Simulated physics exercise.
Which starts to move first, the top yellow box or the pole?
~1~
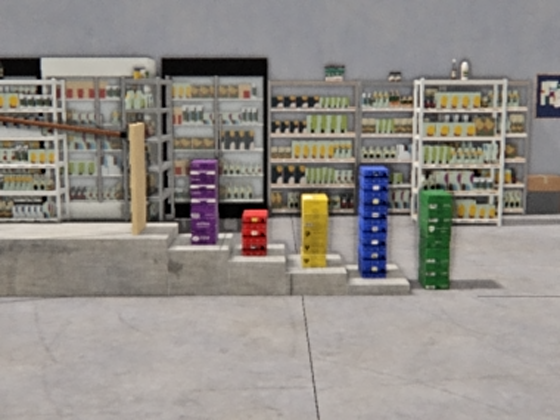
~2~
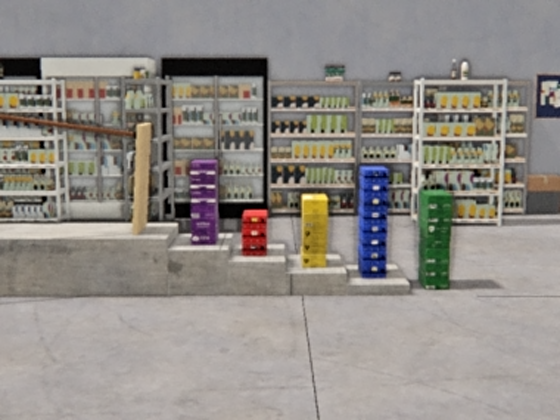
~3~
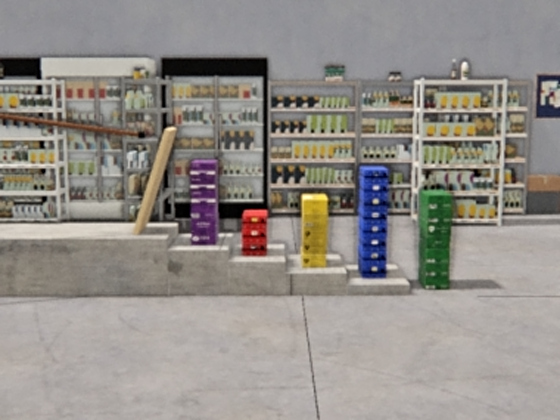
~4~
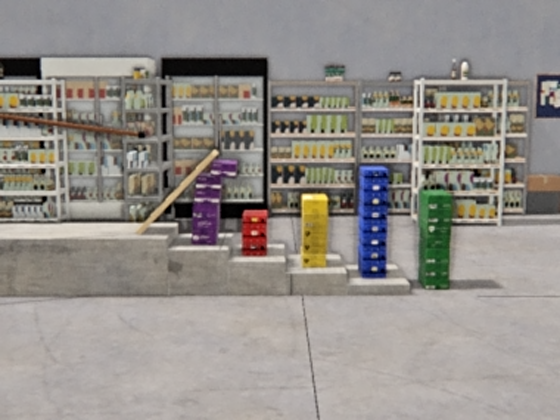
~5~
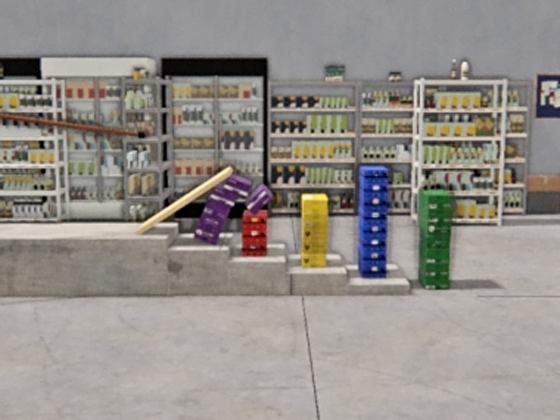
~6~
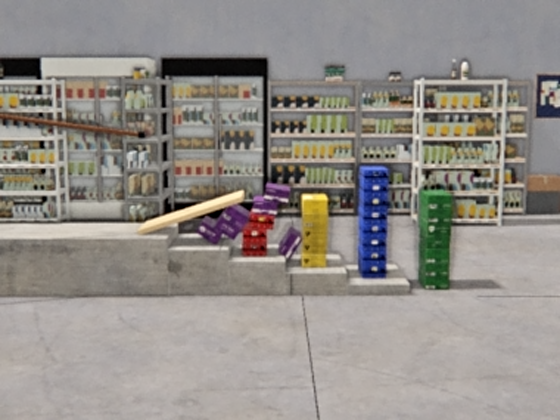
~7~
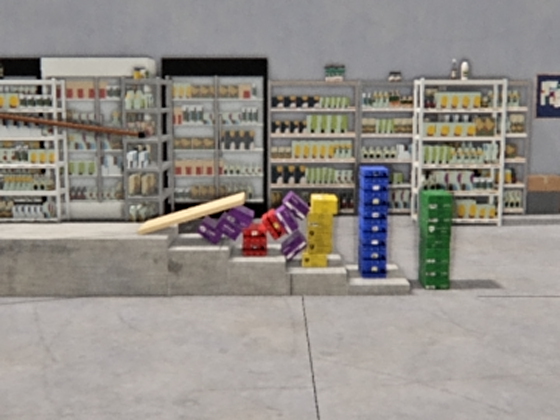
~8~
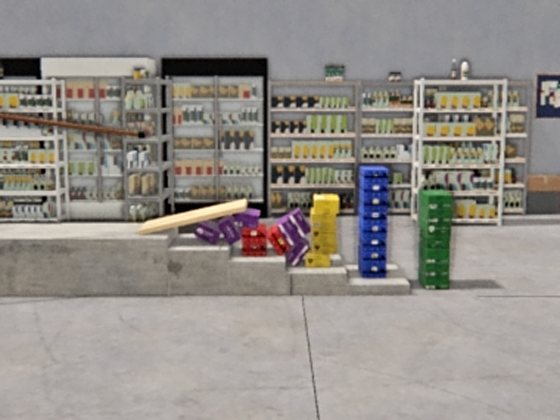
The pole starts to move first, and the top yellow box shifts only later, once the purple and red boxes have tumbled toward it.
